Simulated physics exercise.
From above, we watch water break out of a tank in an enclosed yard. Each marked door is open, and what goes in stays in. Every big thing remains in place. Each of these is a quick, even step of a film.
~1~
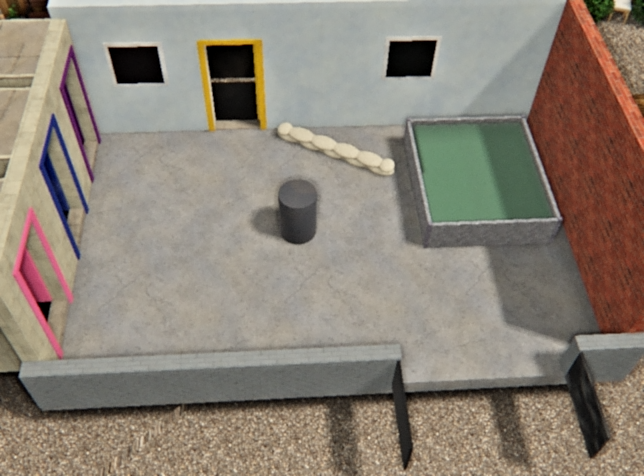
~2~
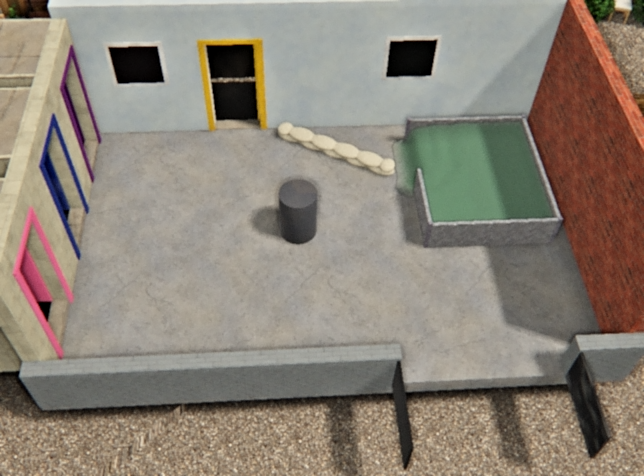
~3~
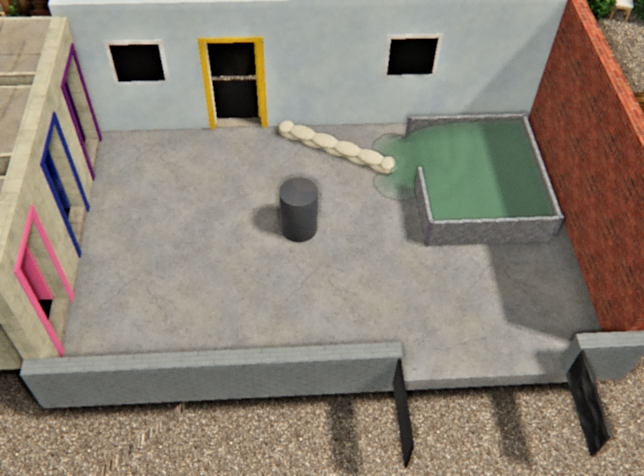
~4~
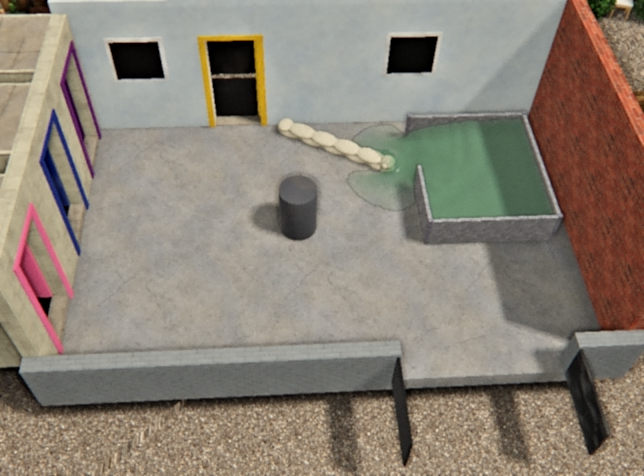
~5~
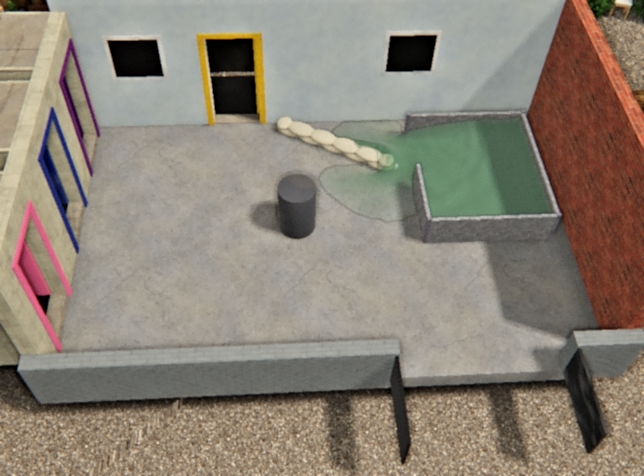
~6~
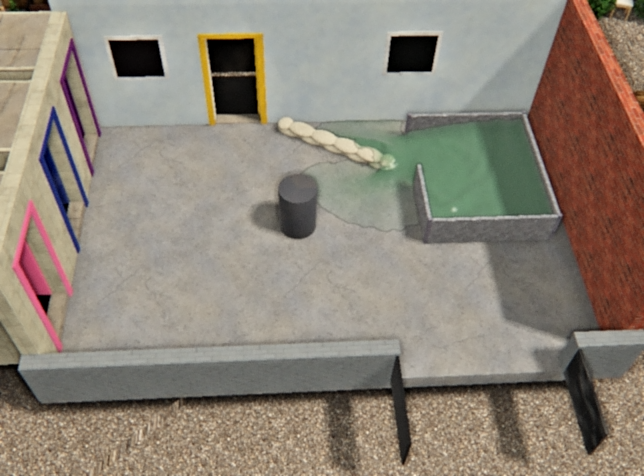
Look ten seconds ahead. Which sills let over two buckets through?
Result: The pink door stays within two buckets of inflow, the yellow door stays within two buckets of inflow, the blue door stays within two buckets of inflow, the purple door stays within two buckets of inflow.
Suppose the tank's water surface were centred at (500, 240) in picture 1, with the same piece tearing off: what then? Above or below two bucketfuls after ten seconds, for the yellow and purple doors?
Looking at it, yellow door breaks the limit and purple door breaks the limit.
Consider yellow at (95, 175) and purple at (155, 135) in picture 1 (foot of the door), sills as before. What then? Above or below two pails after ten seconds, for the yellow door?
My reading: Yellow door exceeds the limit.
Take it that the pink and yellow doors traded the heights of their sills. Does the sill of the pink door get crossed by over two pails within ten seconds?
Looks like pink ends up over there.
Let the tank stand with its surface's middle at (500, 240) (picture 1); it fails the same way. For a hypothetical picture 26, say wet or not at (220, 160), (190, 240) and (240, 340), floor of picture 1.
Log: Flood; flood; flood.
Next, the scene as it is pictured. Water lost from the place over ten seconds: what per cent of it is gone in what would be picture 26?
I'd put it at 0 per cent.
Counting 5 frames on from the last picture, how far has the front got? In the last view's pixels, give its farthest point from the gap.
The wet point farthest out is around (229, 215).
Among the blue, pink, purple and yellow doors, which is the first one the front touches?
That would be the yellow-painted one, ahead of the rest.
A moment on, water covers 15 % of the floor; the pink door not reached, the yellow door not reached, the blue door not reached, the purple door not reached.
Next, water covers 35 % of the floor; the pink door not reached, the yellow door wet at the sill, nothing in, the blue door not reached, the purple door not reached.
Then, water covers 55 % of the floor; the pink door not reached, the yellow door wet at the sill, nothing in, the blue door wet at the sill, nothing in, the purple door wet at the sill, nothing in.
Later, water covers 75 % of the floor; the pink door wet at the sill, nothing in, the yellow door wet at the sill, nothing in, the blue door wet at the sill, nothing in, the purple door wet at the sill, nothing in.
In the end, water covers 90 % of the floor; the pink door wet at the sill, nothing in, the yellow door wet at the sill, nothing in, the blue door wet at the sill, nothing in, the purple door wet at the sill, nothing in.
